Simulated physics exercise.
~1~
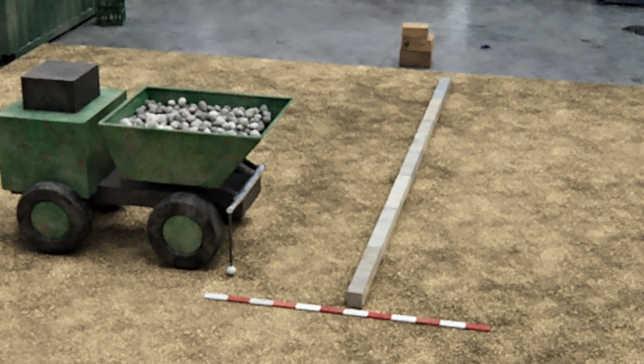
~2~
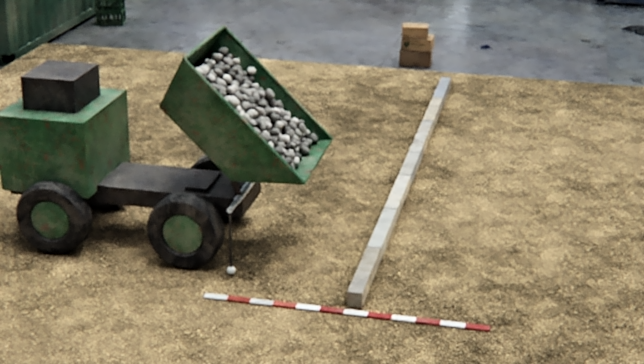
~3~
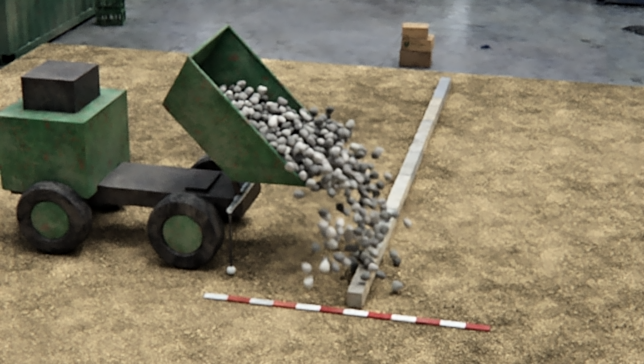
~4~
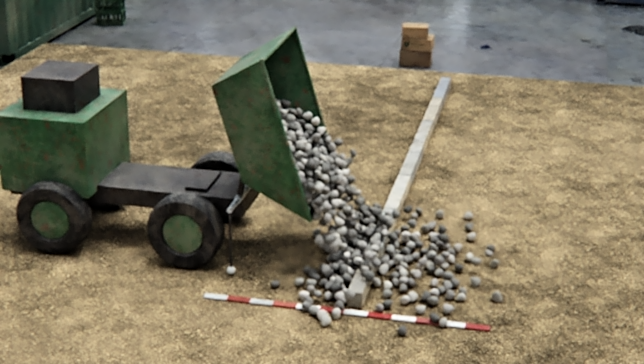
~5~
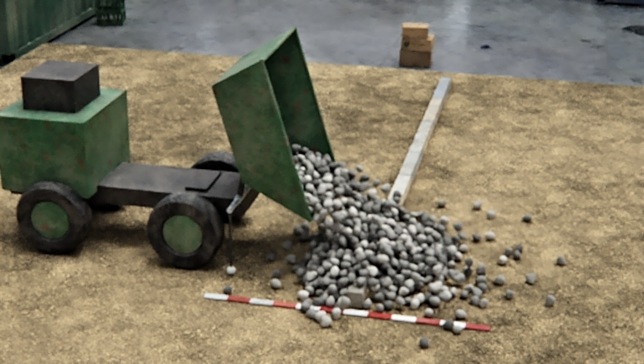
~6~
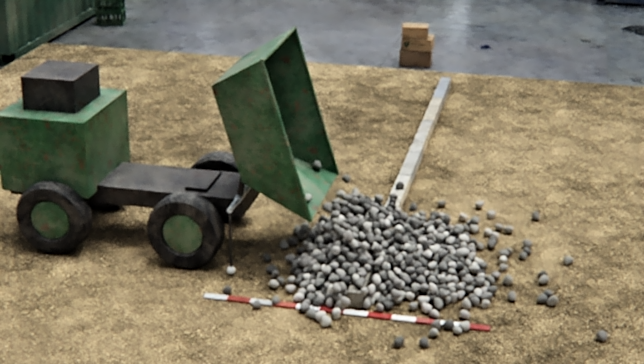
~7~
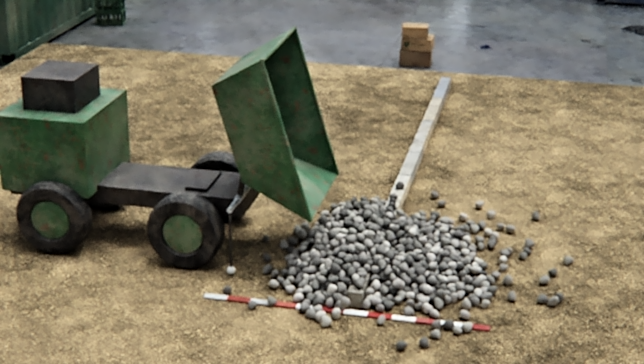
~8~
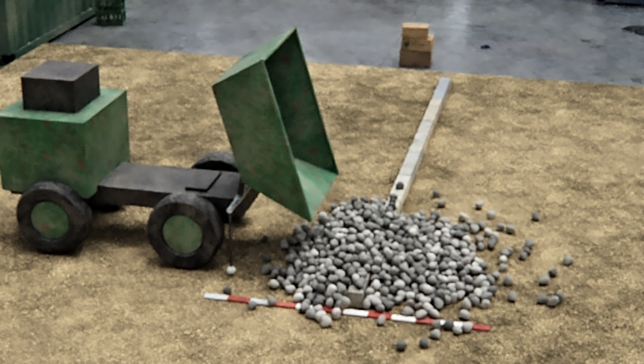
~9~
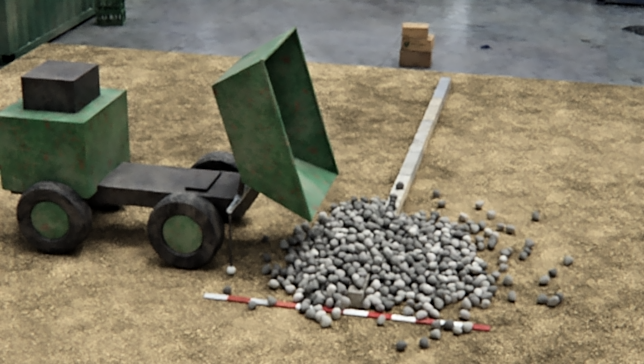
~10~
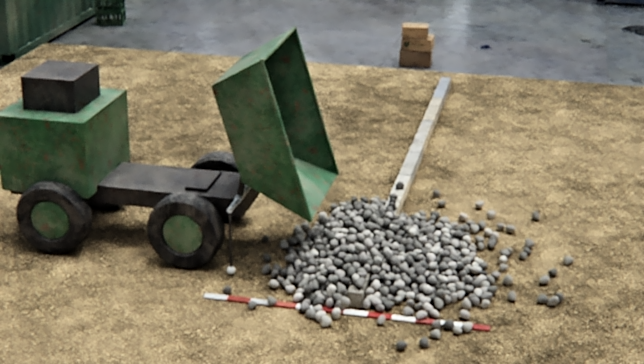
On a sandy floor beside a grey paved area, a green dumper with black wheels stands at the left, its skip heaped with smooth grey stones, facing a pale kerb and a red and white banded rod. The skip tips up to the right, and at first the stones stay inside. Then they begin to pour over its lip toward the kerb. The skip tilts more steeply, and the stones rush out, burying the near end of the kerb and scattering beyond it. Finally the skip stays raised and empty above a still, broad heap lying on both sides of the kerb.
